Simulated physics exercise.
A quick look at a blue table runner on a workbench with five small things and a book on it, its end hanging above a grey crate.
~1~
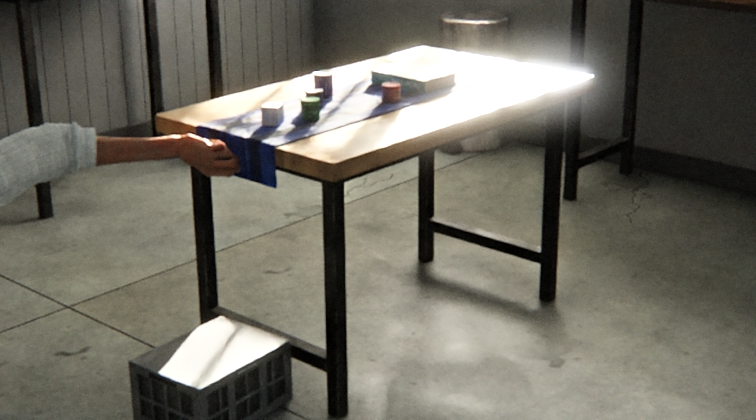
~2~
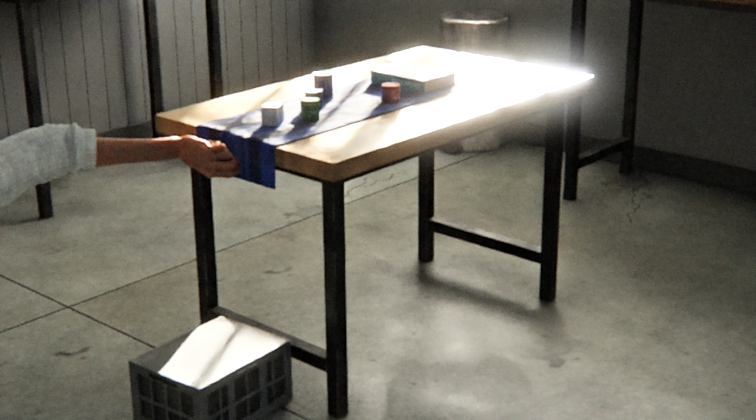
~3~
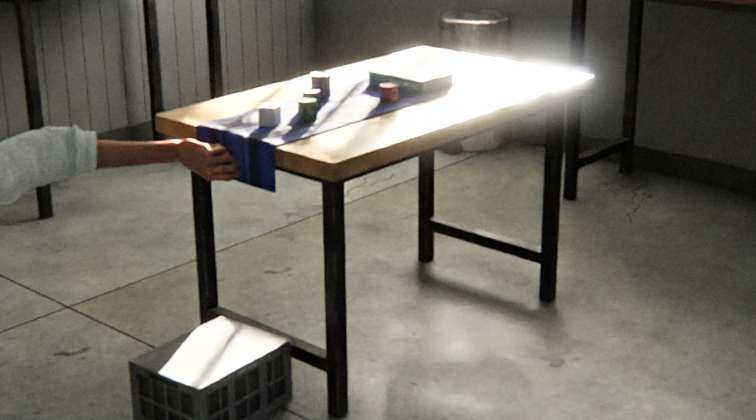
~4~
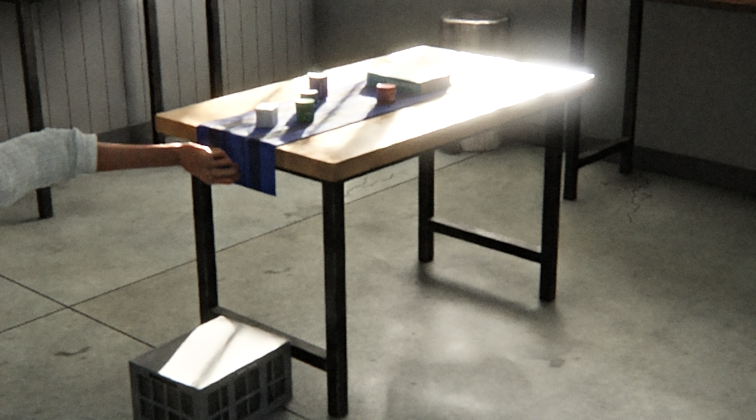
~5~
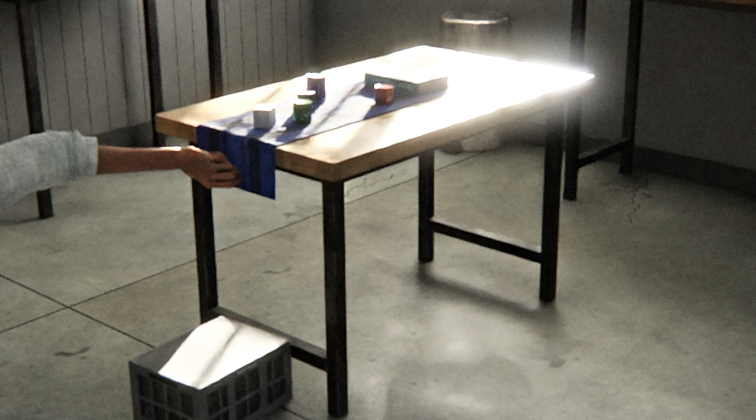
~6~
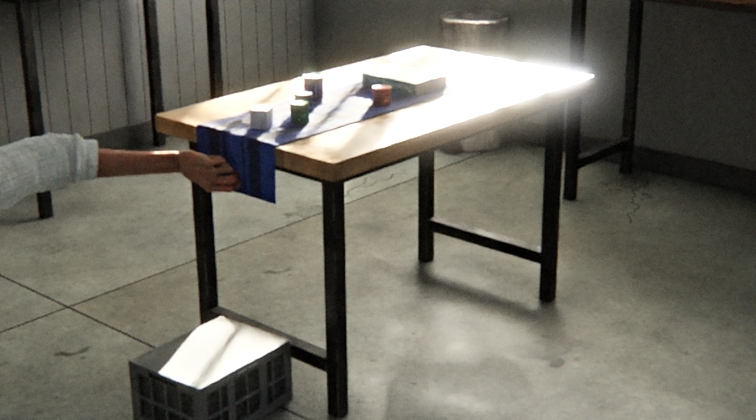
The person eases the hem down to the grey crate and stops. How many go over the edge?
It carries off four.
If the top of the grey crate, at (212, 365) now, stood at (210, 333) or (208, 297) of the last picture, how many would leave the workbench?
Then 3 and 2.
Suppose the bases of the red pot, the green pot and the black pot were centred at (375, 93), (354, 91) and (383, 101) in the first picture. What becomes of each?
The red pot remains up; the green pot holds on; the black pot survives.
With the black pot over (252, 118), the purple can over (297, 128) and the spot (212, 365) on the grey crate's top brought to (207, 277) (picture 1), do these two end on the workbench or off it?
The black pot drops off, the purple can drops off.
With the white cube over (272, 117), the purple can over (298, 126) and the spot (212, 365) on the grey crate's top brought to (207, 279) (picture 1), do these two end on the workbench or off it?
The white cube drops off, the purple can falls.
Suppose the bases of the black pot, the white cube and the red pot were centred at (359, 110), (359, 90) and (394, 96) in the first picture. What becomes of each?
The black pot is carried off, the white cube stays on, the red pot holds on.
A little later, hem near (238, 256); white cube gone.
Next, hem near (239, 308); white cube, green pot and black pot gone.
When it is over, hem on the crate; white cube, green pot, black pot and purple can gone. The answer is four.
